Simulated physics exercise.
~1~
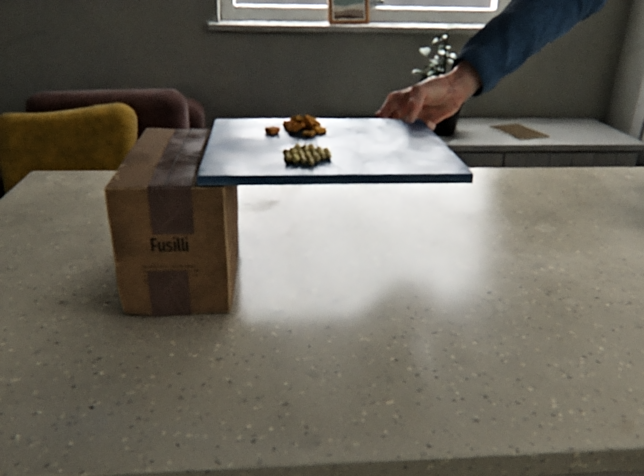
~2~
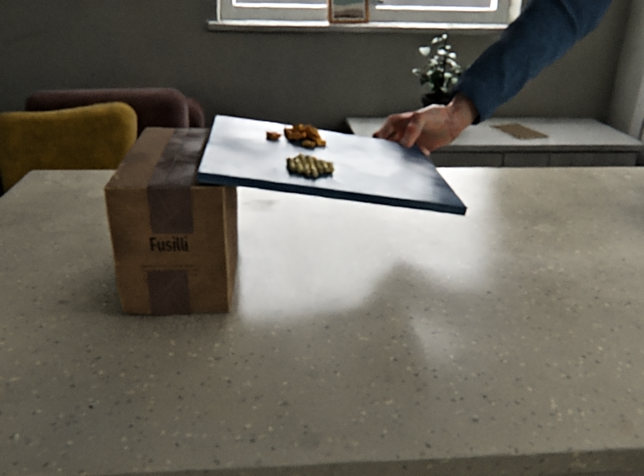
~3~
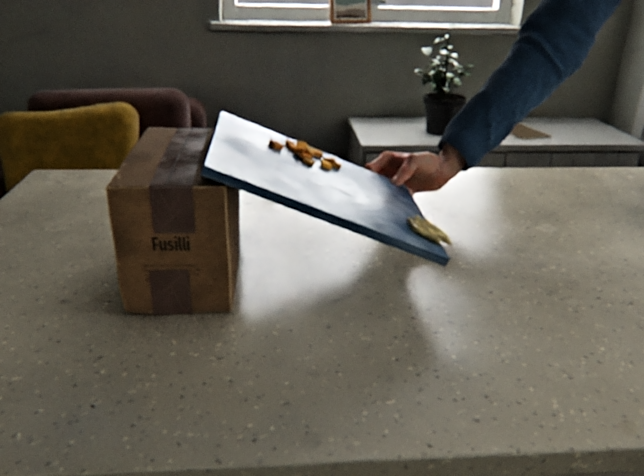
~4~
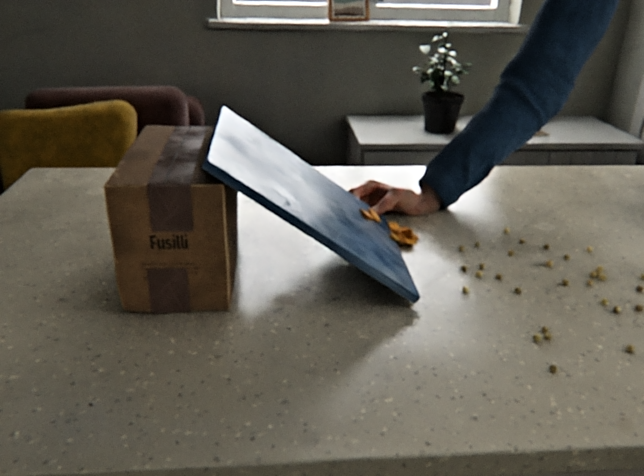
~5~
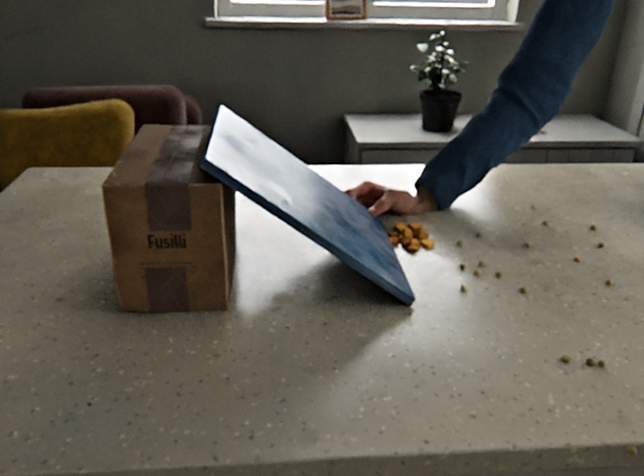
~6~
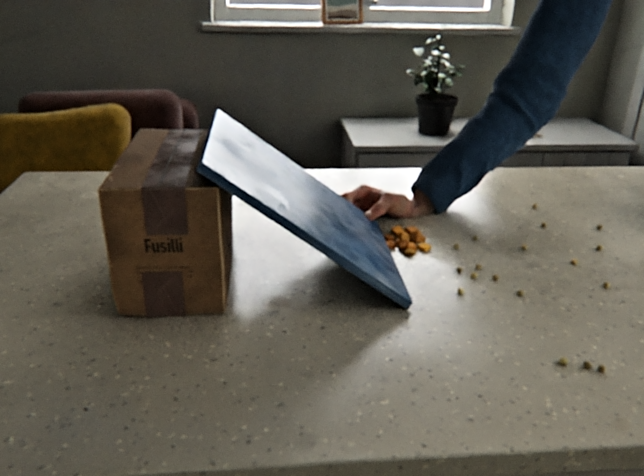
A hand in a blue sleeve holds up the right end of a blue-edged board whose left end lies on a brown cardboard box, on a pale speckled counter seen from the front in a grey room. On the board sit a heap of orange pieces and a nearer heap of small greenish balls. The hand lowers its end, and the board slopes more steeply. The greenish heap slides first, then scatters widely over the counter to the right. The orange pieces follow and settle near the foot of the board, where the hand stays, while the green ones lie farther away.
